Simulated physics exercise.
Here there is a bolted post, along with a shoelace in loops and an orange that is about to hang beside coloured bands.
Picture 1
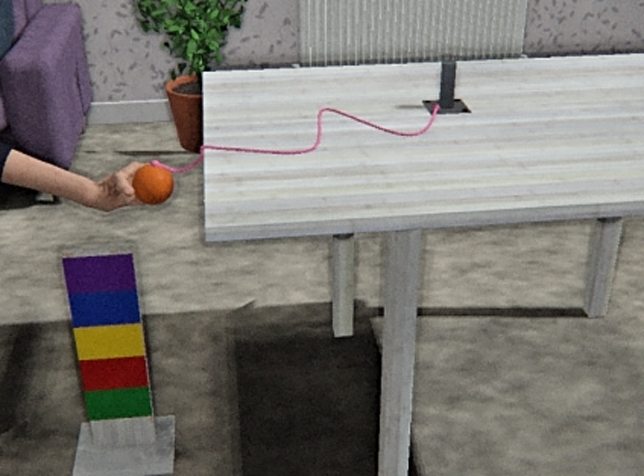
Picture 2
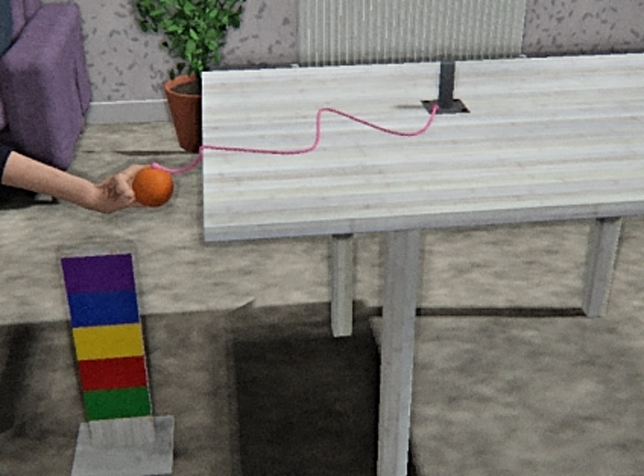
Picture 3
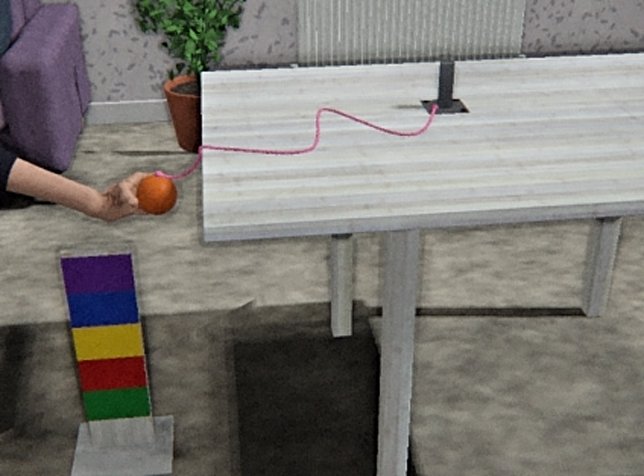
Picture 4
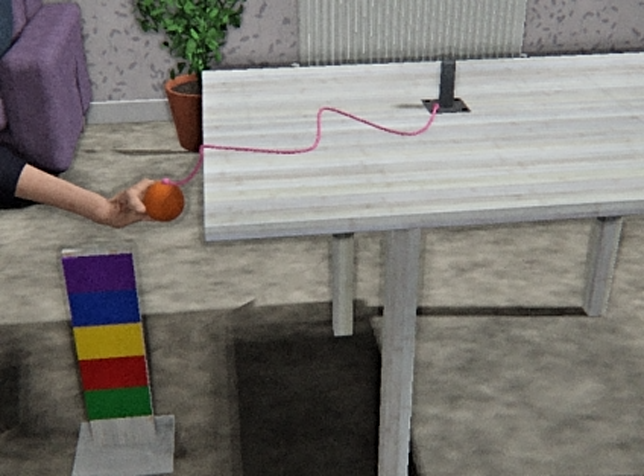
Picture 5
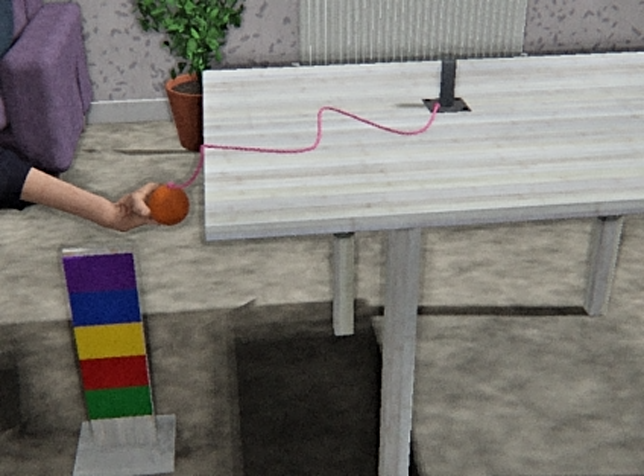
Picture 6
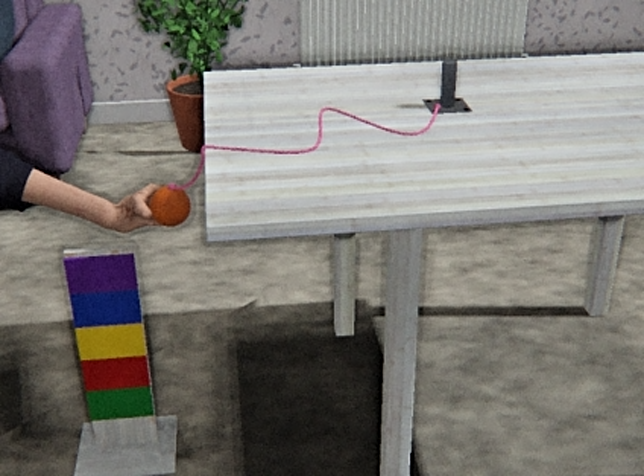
Living room with a pale table, a hand holding an orange on a pink lace, easing it slightly down and right.
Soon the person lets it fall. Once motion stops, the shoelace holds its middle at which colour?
At red.
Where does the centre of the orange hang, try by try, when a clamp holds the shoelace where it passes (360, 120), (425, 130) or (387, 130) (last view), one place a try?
Try one gives (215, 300), try two (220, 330), and try three (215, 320).
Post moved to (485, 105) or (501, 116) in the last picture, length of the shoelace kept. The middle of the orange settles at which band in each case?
First try: Yellow; second try: Yellow.
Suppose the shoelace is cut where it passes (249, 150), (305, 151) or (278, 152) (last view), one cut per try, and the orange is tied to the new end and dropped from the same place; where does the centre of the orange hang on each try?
Going through them in turn gives (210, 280), (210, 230) and finally (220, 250).
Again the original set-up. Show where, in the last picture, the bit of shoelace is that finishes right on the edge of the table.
You'll find it close to (321, 124).
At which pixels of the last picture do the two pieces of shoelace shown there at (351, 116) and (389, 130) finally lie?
Point one to (282, 125), point two to (334, 119).
A little later, orange near (195, 359); level with red.
Next, orange near (242, 335); level with red.
Later still, orange near (209, 351); level with red.
When it is over, orange near (224, 351); level with red. The shoelace holds its middle at red.
